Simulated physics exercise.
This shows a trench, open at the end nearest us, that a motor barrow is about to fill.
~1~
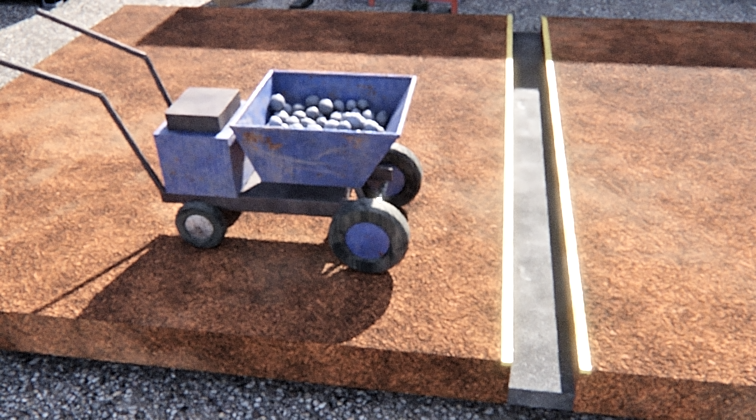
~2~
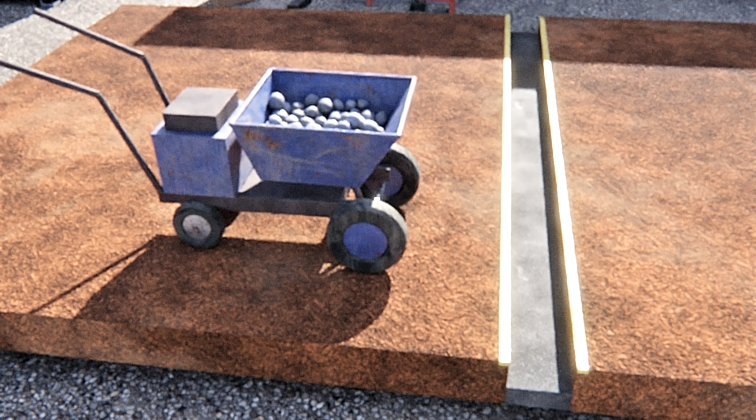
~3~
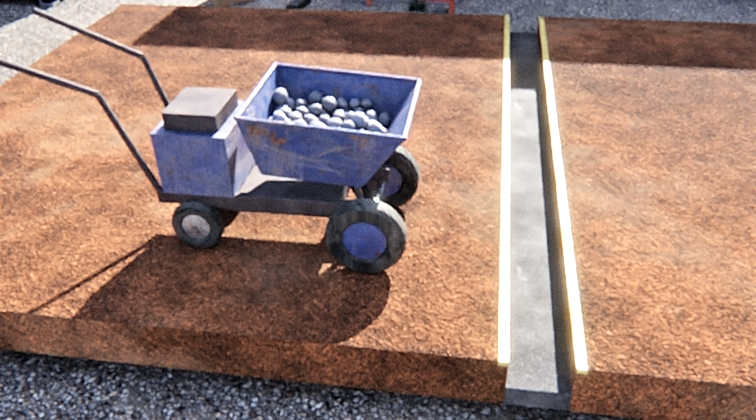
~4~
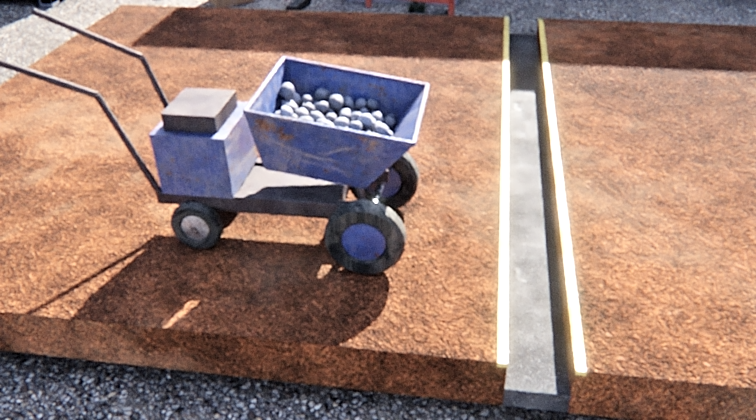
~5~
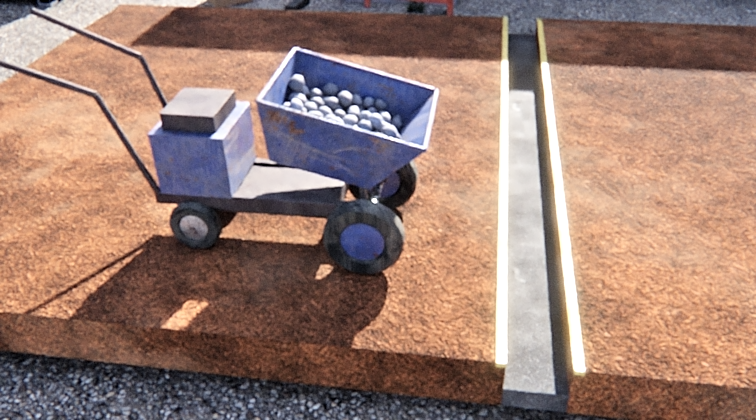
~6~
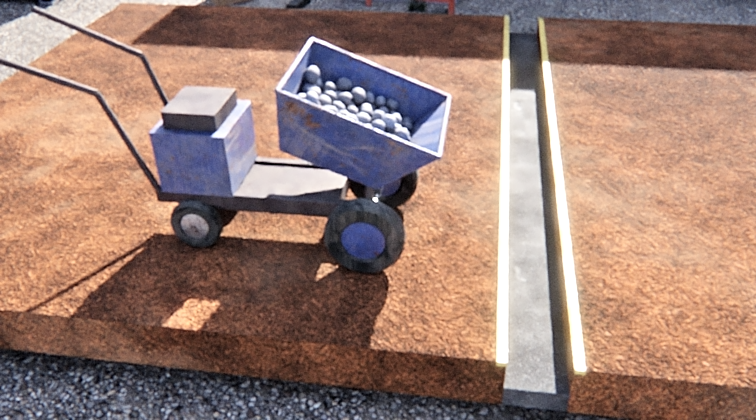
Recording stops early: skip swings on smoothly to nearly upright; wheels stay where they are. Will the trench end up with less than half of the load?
The trench will hold the main part of the load.
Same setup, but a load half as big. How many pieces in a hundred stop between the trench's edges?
Estimated share: Some 100 %.
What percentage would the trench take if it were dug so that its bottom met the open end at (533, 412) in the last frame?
It would be close to 100 percent.
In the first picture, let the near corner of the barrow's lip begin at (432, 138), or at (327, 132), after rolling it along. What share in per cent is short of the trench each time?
That would be roughly 0 in a hundred and then roughly 70 in a hundred.
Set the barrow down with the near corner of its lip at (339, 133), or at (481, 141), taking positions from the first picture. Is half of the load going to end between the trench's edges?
Note: Stop one, a minority share; stop two, a minority share.
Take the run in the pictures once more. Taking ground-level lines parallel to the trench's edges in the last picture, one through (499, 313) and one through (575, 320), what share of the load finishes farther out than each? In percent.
Estimate: 90 % and 0 %, respectively.
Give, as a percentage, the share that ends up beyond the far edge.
Result: Some 0 % of the load.
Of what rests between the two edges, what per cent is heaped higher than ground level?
Estimate: Near 15 in a hundred.
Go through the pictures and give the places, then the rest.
In the first frame, lip of the skip near (398, 136), level; top of the load near (322, 124), round cobbles; first edge of the trench near (507, 312); far edge near (580, 318), the trench under half as wide as the skip, and about half as deep as wide.
In the second frame, lip of the skip near (398, 137), tipped barely; top of the load near (321, 123).
In the third frame, lip of the skip near (404, 139), tipped barely; top of the load near (296, 119).
In the fourth frame, lip of the skip near (413, 144), tipped a little; top of the load near (302, 115).
In the fifth frame, lip of the skip near (424, 150), tipped a little; top of the load near (311, 109).
In the sixth frame, lip of the skip near (439, 158), tipped clearly; top of the load near (324, 103); first edge of the trench near (503, 313); far edge near (575, 319).
Shortly afterwards, skip tipped steeply; the whole lot in the skip.
Next, skip tipped right over; the bulk in the skip; a little short of the trench; a little in or heaped over the trench; only a few falling.
Some moments later, skip tipped right over; near a third in the skip; a little short of the trench; near half in or heaped over the trench; only a few beyond it.
In the end, skip tipped right over; a little short of the trench; the bulk in or heaped over the trench; only a few beyond it.
